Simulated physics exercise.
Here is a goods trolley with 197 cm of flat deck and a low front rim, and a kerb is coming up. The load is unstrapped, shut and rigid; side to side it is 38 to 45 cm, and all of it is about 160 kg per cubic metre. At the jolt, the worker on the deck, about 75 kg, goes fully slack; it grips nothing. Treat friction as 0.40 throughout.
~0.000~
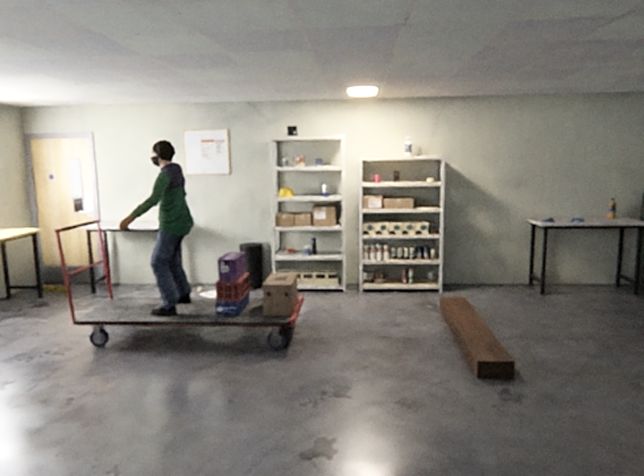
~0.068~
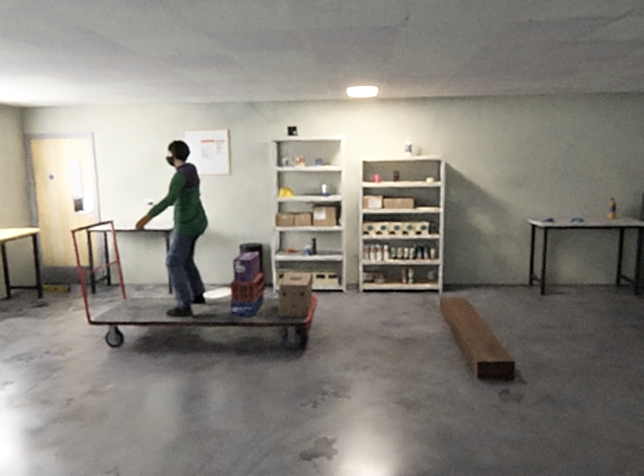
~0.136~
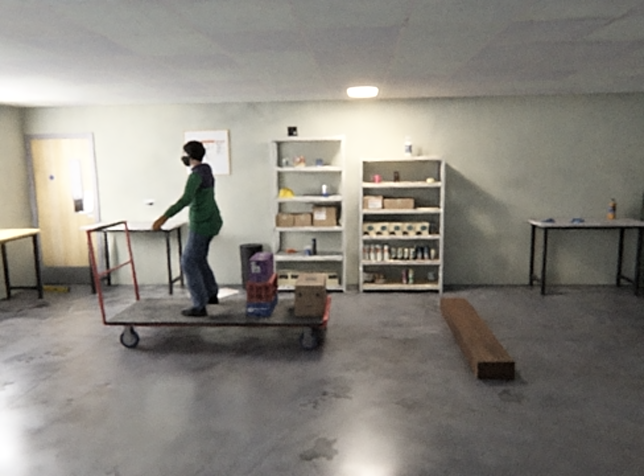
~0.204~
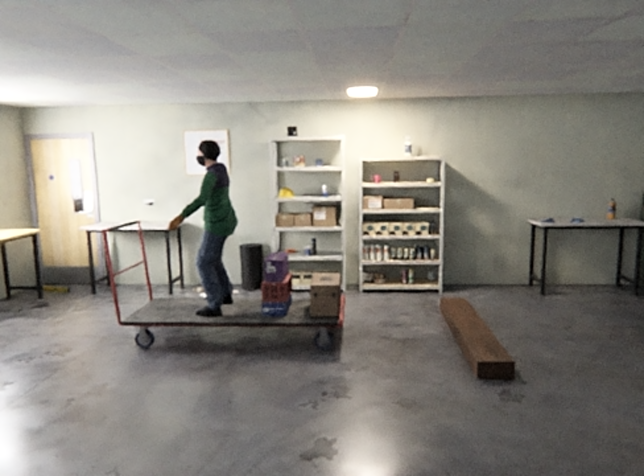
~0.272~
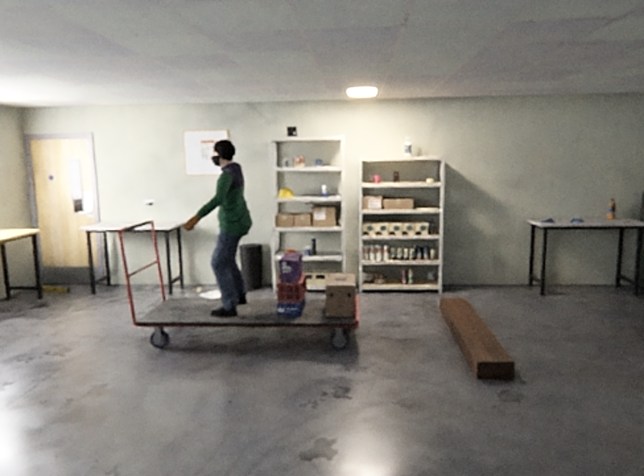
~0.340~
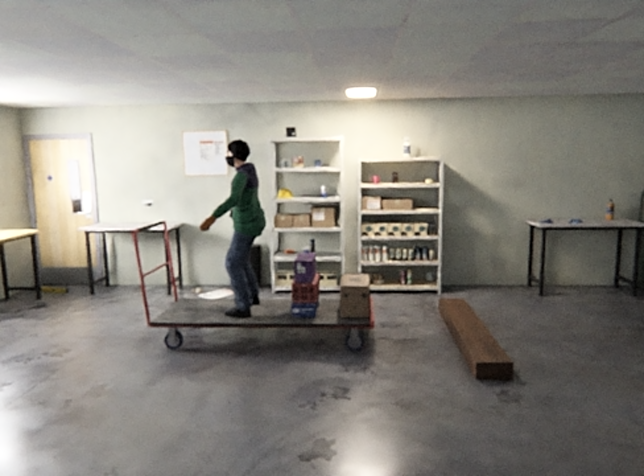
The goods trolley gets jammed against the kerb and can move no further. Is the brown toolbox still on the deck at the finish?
No.
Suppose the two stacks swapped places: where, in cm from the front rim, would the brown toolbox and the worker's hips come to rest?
In that case brown 40 behind, hips 20 past.
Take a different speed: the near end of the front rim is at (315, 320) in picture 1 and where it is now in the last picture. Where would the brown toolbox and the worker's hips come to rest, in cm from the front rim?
Then brown 20 behind, hips 80 behind.
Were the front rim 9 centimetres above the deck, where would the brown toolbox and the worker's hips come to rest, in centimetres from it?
Brown 20 behind, hips 0 behind.
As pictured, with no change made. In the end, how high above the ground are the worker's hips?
The hips settle roughly 10 cm above the ground.
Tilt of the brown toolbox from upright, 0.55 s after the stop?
Around 170° from upright.
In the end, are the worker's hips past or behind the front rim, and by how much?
Some 30 cm past it.
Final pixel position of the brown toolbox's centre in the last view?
Roughly pixel (598, 332).
After 0.74 s the deck stops.
After 0.99 s the brown toolbox is 7 cm behind the rim, tilted 40°, near (457, 290) in the last picture's view.
After 1.29 s the brown toolbox is 26 cm past the rim, tilted 170°, near (492, 306) in the last picture's view.
After 1.74 s the brown toolbox is 78 cm past the rim, tilted 90°, near (553, 329) in the last picture's view.
At the end, 4.7 s, past the rim, purple parcel, red crate, brown toolbox and the worker's hips; behind it, blue parcel.
